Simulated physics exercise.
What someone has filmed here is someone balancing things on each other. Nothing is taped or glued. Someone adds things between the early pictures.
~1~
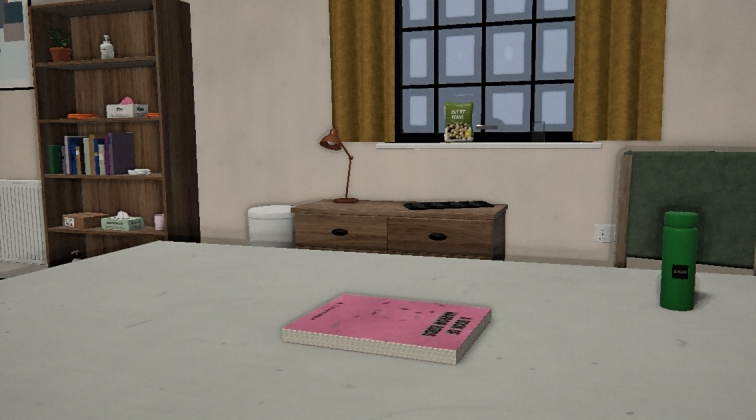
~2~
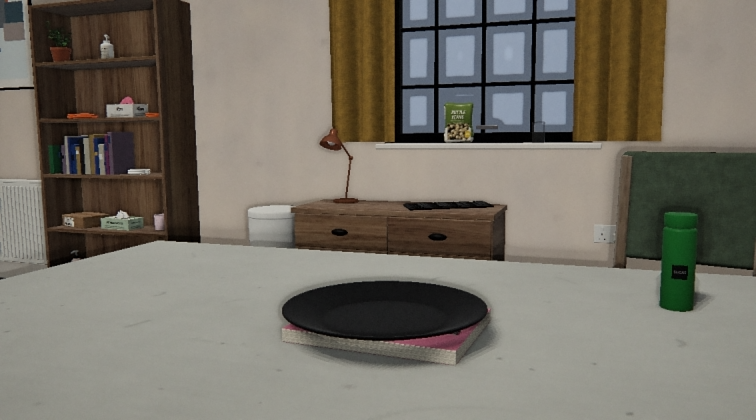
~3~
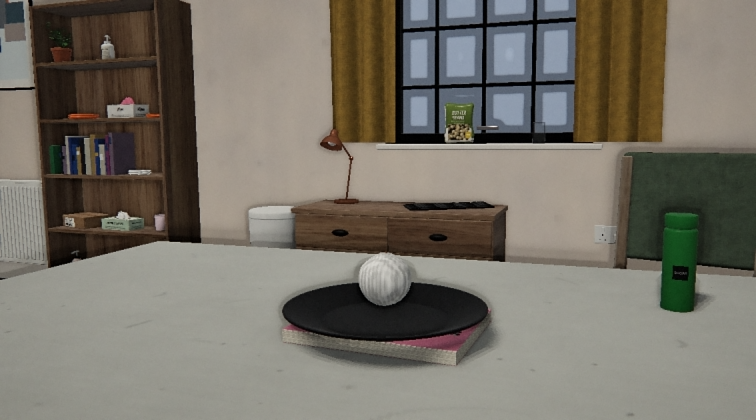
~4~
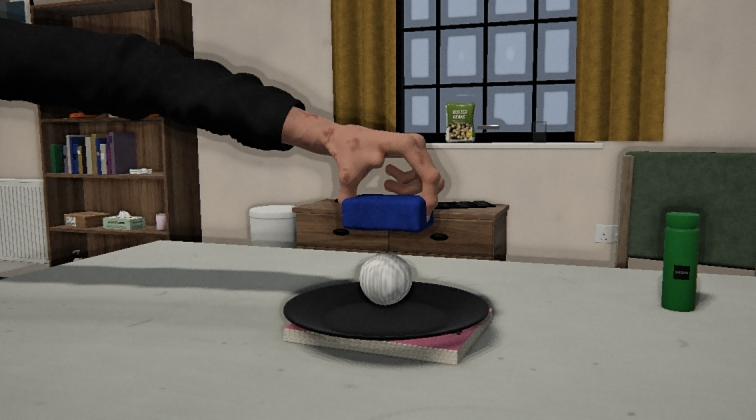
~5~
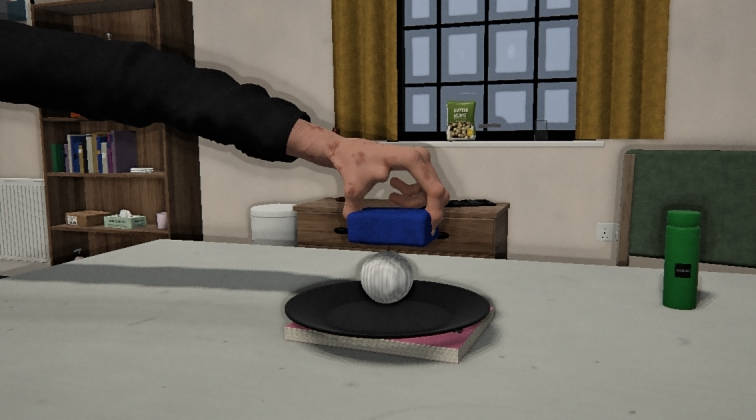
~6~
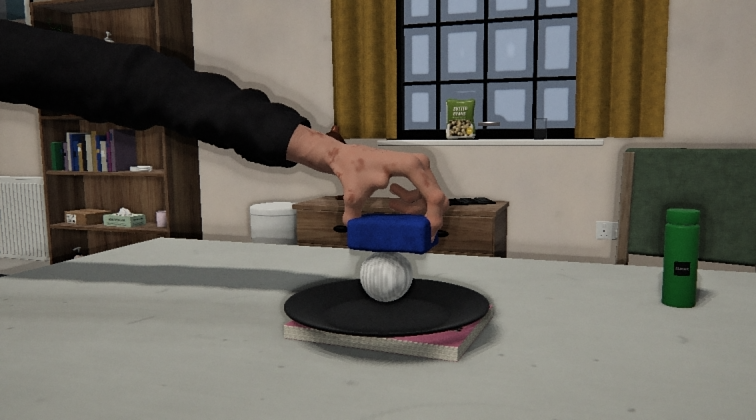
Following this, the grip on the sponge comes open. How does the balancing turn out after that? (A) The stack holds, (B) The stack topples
The answer is B.
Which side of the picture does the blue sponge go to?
Result: Further right.
Then, 0.40 s on from there, blue sponge now fallen.
Then, 0.70 s on from there, things are still on the move.
In the end, fallen, blue sponge; the other 4 unmoved. At the end, from the last picture's camera, blue sponge near (532, 315). The pile loses its balance.
